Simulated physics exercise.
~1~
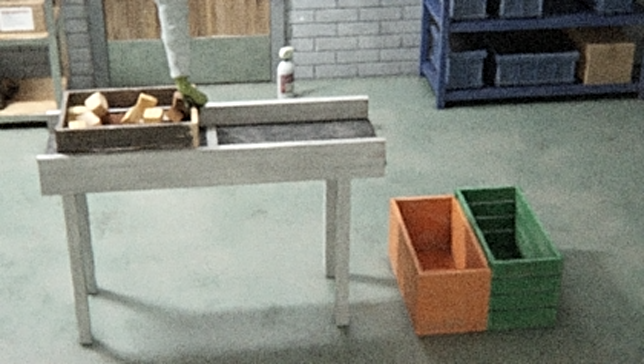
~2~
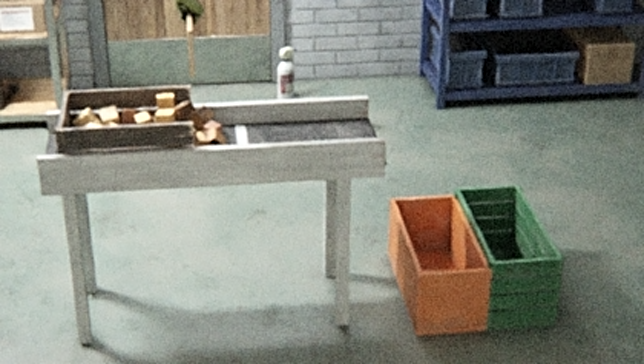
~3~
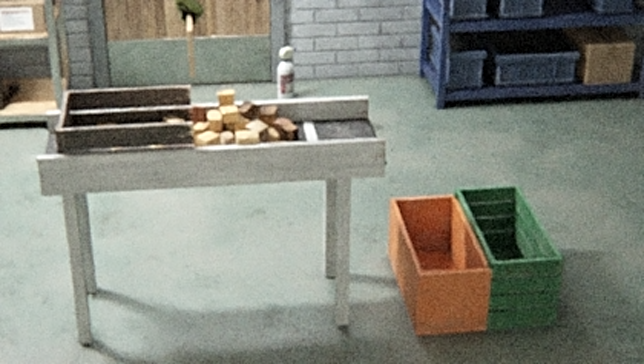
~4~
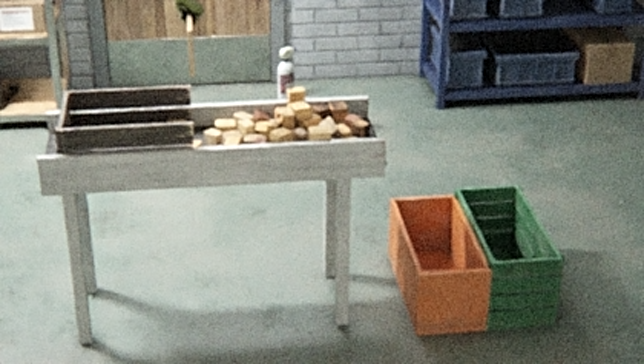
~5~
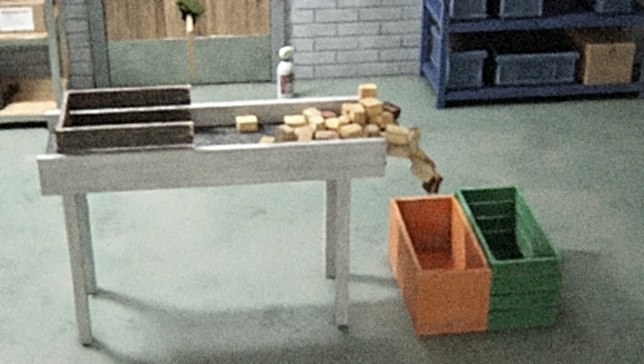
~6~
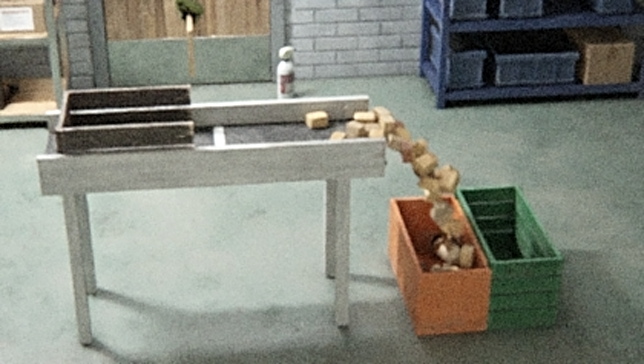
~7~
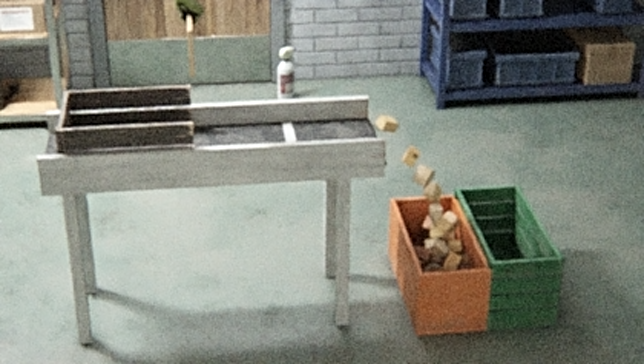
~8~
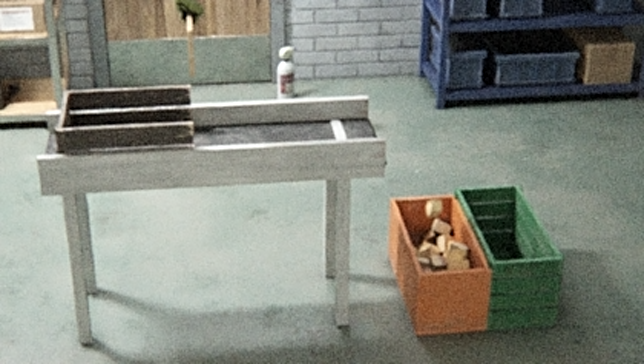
In a workshop with a pale brick wall and blue shelving, a pale table with a dark belt stands beside an orange tub and a green tote. A pale arm reaches down to the black pen of loose wooden blocks at the left, and the gate lifts clear. The blocks ride right along the belt in a heap, a white stripe moving with it. They reach the far end, spill over the edge and tumble down in a stream into the orange tub. The last few drop in after them, leaving the belt bare and the green tote empty.
